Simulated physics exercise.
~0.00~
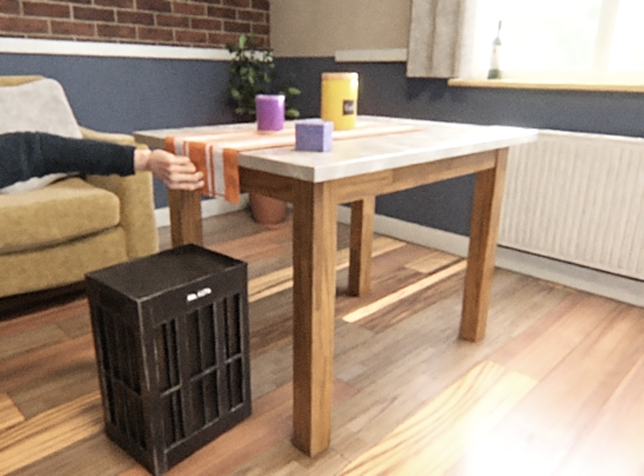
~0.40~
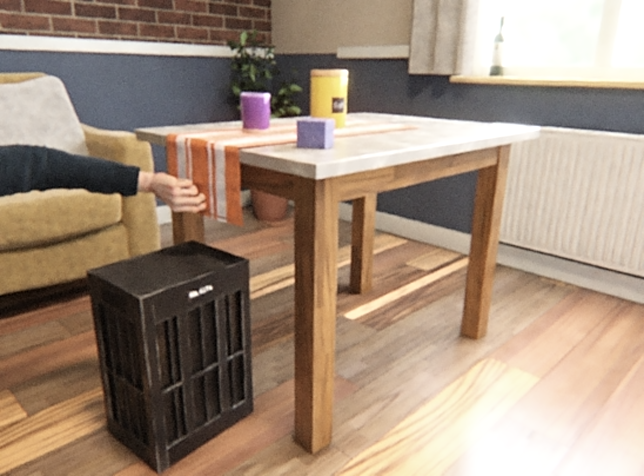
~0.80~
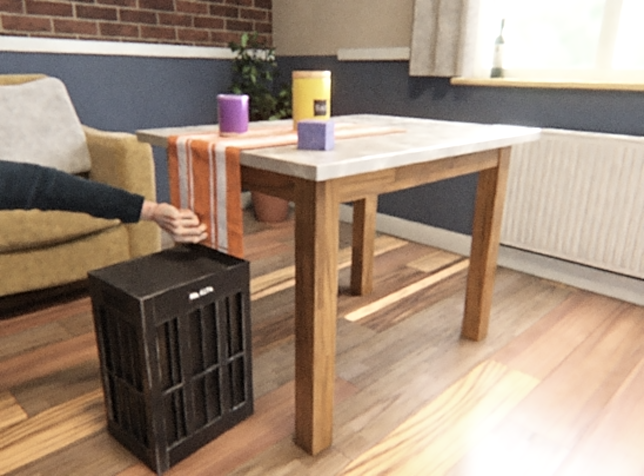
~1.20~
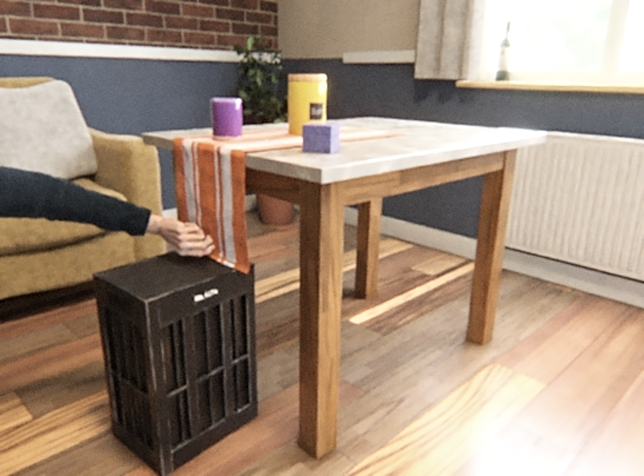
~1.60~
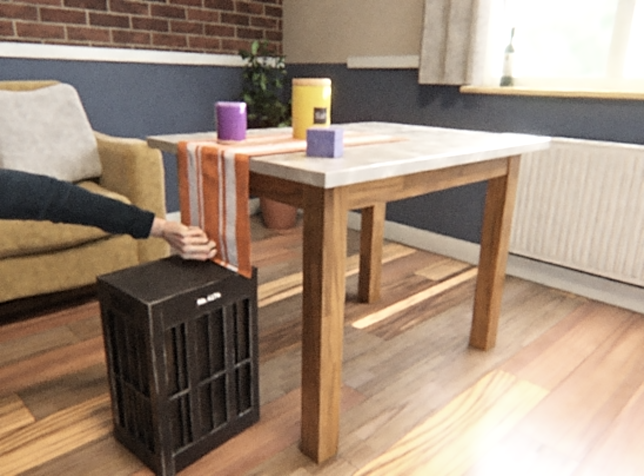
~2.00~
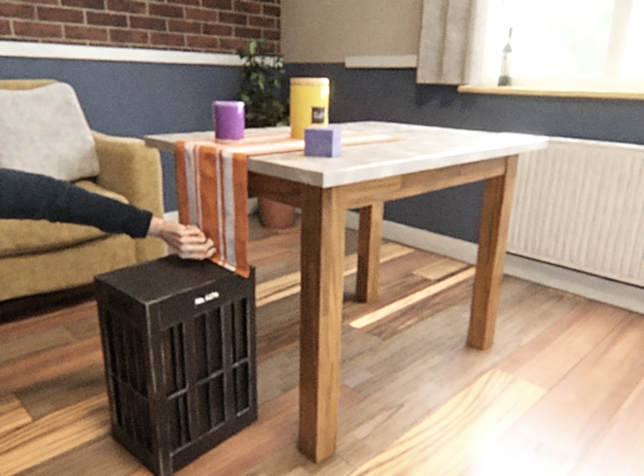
In a bright room with a wooden floor, an orange striped cloth lies across a table beside a black crate, holding a purple mug and a yellow canister, with a blue block close by. A hand reaches in from the left, grips the hanging end and draws it downward. The cloth slides left over the edge, carrying the mug and canister a short way with it, while the block stays put. The pulling slows as the hem nears the crate. Finally the hand holds the hem at the crate's top, with all three objects still on the table.
